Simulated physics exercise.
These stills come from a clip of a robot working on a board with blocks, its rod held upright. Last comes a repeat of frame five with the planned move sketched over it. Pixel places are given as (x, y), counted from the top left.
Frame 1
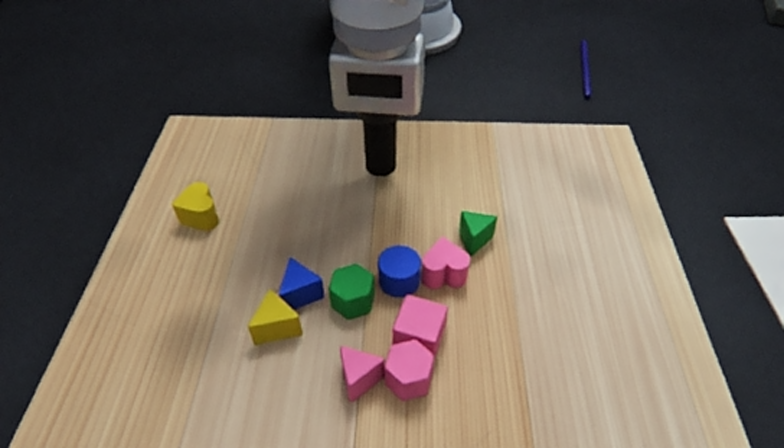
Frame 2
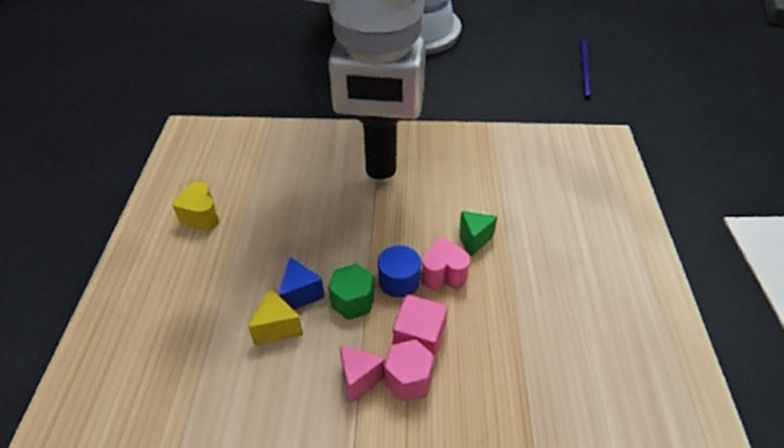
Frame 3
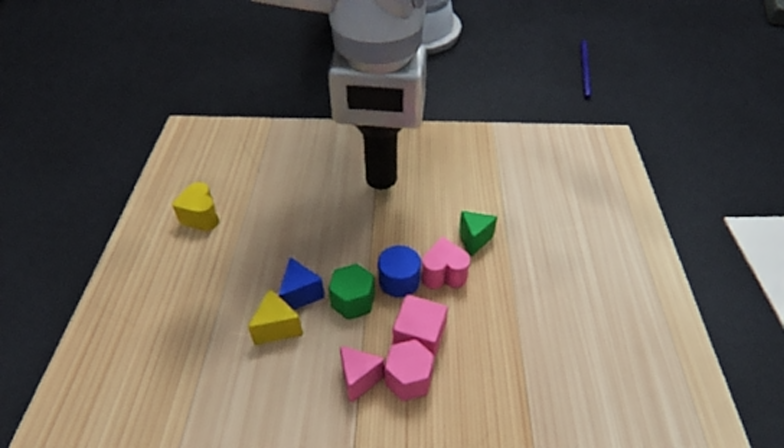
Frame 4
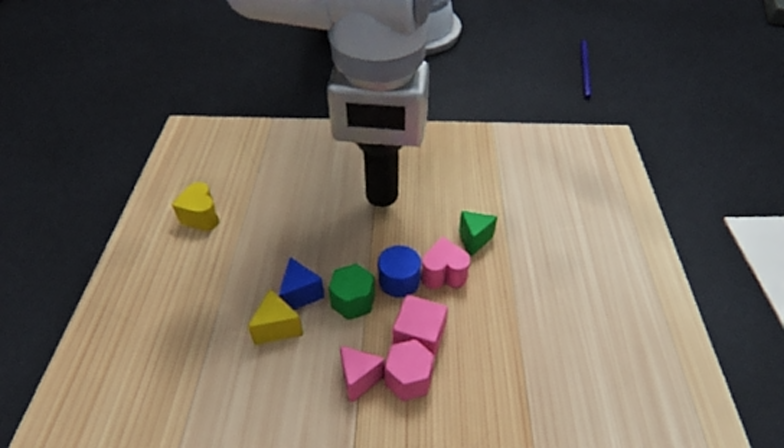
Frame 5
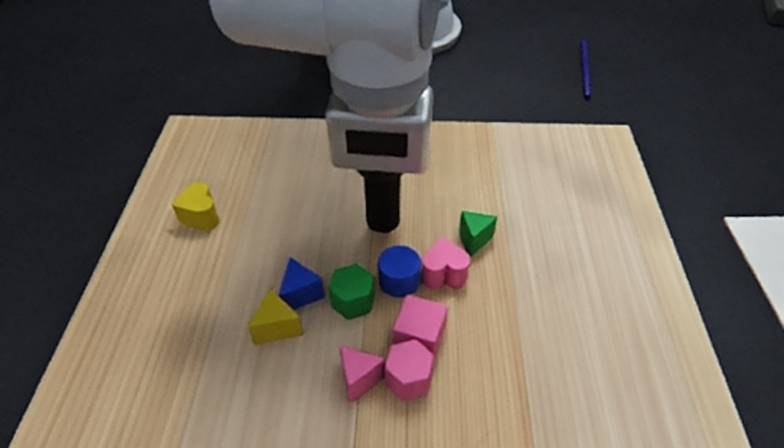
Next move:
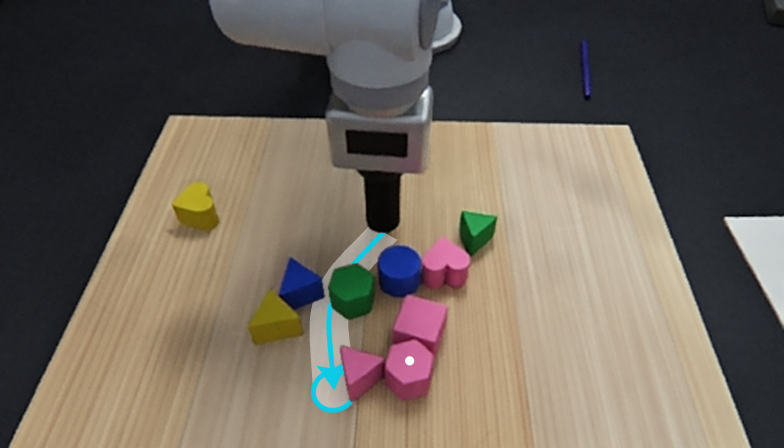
A robot arm with a black rod moves a short way down over a wooden board, nearing a blue round block among scattered yellow, green, blue and pink blocks, while all the blocks stay still.
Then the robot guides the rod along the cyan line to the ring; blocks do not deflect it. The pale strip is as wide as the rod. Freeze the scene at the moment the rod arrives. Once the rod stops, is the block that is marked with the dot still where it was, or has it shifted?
It gets pushed out of place.
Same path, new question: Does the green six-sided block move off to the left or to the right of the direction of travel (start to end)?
Facing from start to end, it shifts left.
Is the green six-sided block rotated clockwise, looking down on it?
No, that is not how it ends up.
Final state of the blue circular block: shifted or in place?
That block stays.
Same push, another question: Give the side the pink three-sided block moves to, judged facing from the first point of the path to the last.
Answer: Leftward.
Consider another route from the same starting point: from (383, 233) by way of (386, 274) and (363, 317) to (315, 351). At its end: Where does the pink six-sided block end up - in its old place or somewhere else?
The pink six-sided block will not stay where it is.
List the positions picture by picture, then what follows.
In the first frame, rod tip at (381, 166); block tops, blue three-sided block at (297, 276); green six-sided block at (351, 281); pink three-sided block at (358, 363); blue circular block at (400, 261); pink six-sided block at (410, 361).
In the second frame, rod at (381, 169); blocks unchanged.
In the third frame, rod at (381, 179); blocks unchanged.
In the fourth frame, rod at (382, 196); blocks unchanged.
In the fifth frame, rod at (383, 221); blue three-sided block at (297, 276); green six-sided block at (351, 281); pink three-sided block at (358, 363); blue circular block at (400, 261); pink six-sided block at (410, 361).
Path on the board, from (383, 233) through (347, 273) and (329, 326) to (334, 390); the dot is on the pink six-sided block.
The first path, step by step. One third of the way, rod at (345, 261); green six-sided block at (351, 285).
Two thirds of the way, rod at (327, 315); blue three-sided block at (292, 283), turned 45° clockwise; green six-sided block at (357, 331), turned 30° anticlockwise.
At the end, rod at (332, 380); blue three-sided block at (292, 283), turned 45° clockwise; green six-sided block at (376, 358), turned 75° anticlockwise; pink three-sided block at (371, 399); blue circular block in place; pink six-sided block at (424, 363).
